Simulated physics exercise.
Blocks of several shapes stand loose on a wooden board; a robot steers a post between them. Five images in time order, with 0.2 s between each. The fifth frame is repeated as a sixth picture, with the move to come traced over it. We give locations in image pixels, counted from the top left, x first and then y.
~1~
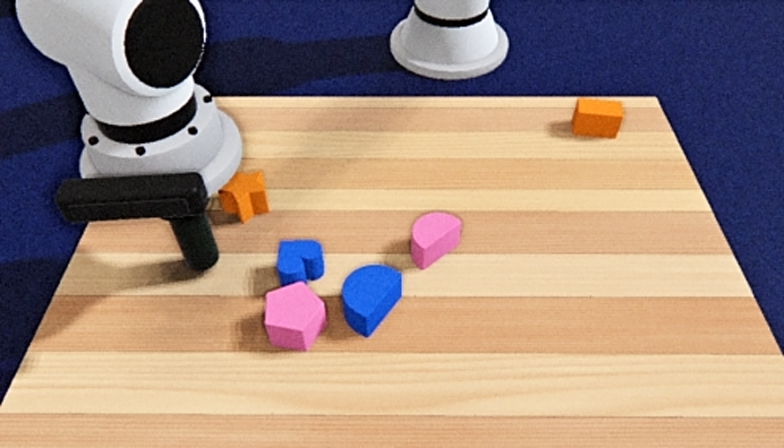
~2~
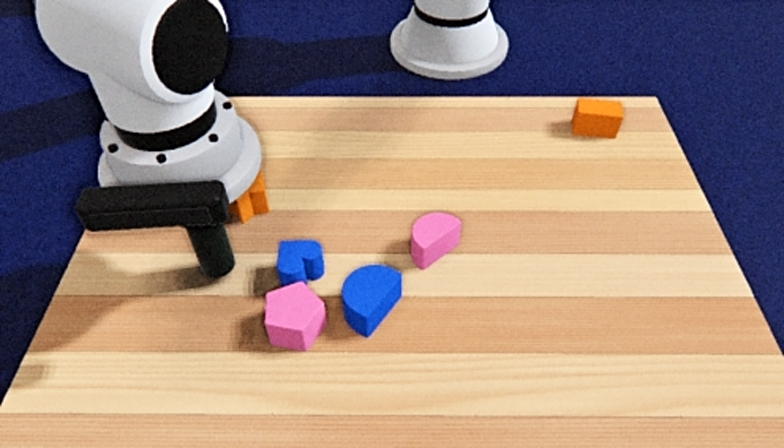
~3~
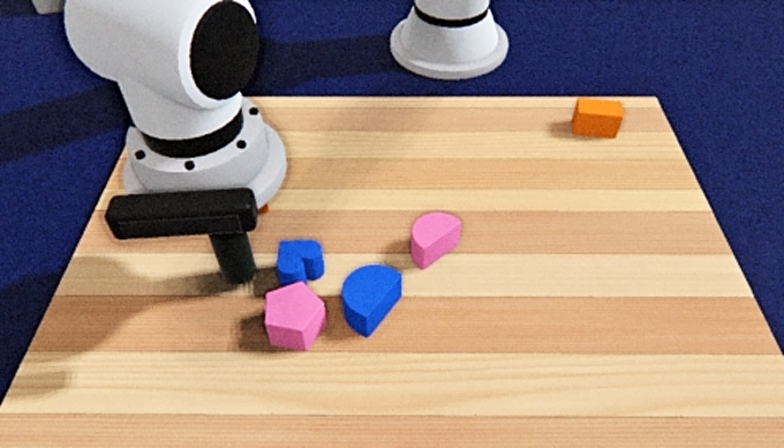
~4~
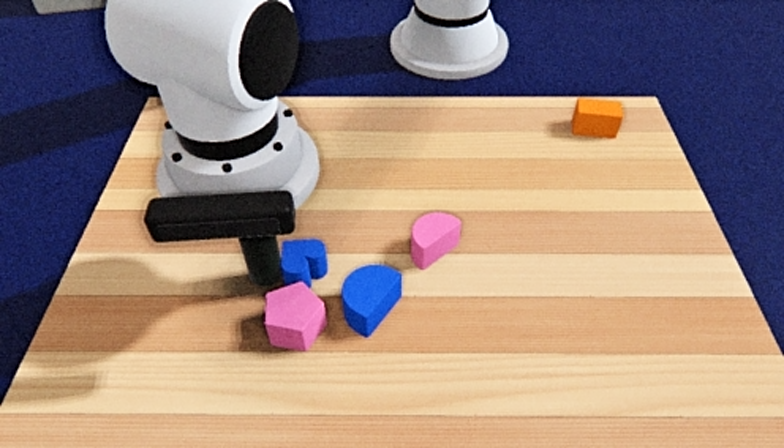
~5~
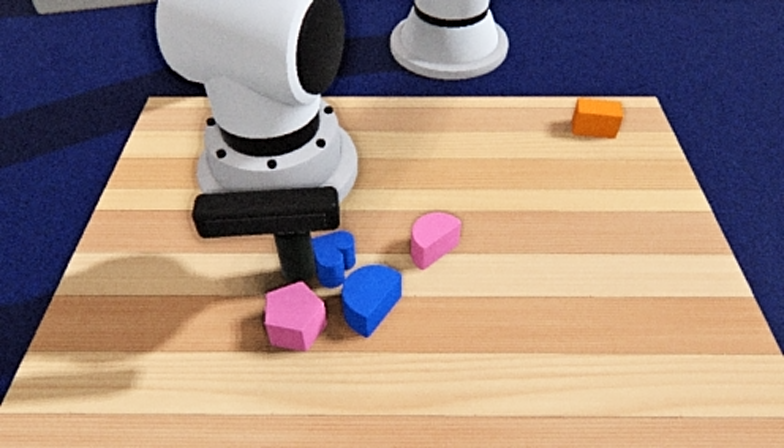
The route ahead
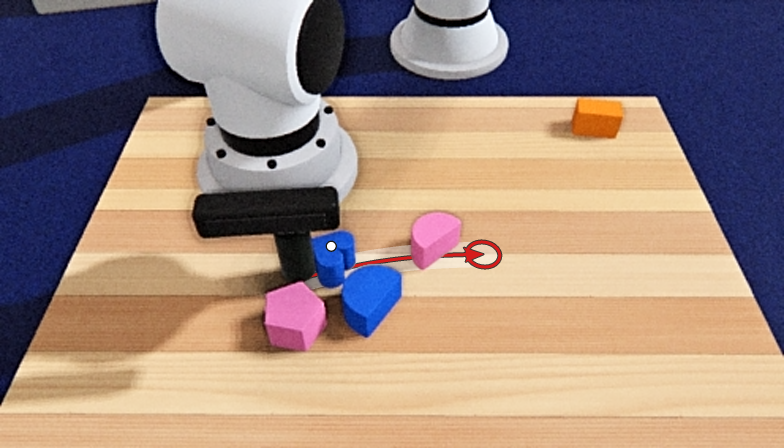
A robot arm moves its black post right across the board, pushing the blue heart block rightward.
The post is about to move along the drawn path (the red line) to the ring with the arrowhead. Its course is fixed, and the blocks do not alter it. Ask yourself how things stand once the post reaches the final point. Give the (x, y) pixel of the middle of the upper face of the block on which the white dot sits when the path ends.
It will likely be found at (497, 209).
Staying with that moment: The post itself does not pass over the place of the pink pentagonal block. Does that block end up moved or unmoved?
Put simply, it stays right there.
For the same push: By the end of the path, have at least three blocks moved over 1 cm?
I expect not.
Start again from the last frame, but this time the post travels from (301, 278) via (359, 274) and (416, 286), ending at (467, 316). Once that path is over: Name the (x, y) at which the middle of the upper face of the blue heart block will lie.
I think it will end close to (397, 228).
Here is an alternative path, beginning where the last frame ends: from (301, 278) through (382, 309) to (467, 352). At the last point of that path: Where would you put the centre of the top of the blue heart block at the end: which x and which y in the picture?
It will likely be found at (354, 244).
Drawn move, from (301, 278) via (362, 265) and (422, 257), ending at (483, 254); the dot is on the blue heart block.
On the path given first. One third of the way, post at (362, 256); blue heart block at (392, 230), turned 15° anticlockwise.
Two thirds of the way, post at (425, 248); blue heart block at (451, 217), turned 20° anticlockwise; pink D-shaped block at (487, 215).
At the end, post at (485, 246); pink pentagonal block still; blue heart block at (497, 209), turned 40° anticlockwise; blue D-shaped block still; pink D-shaped block at (529, 199), turned 20° anticlockwise.
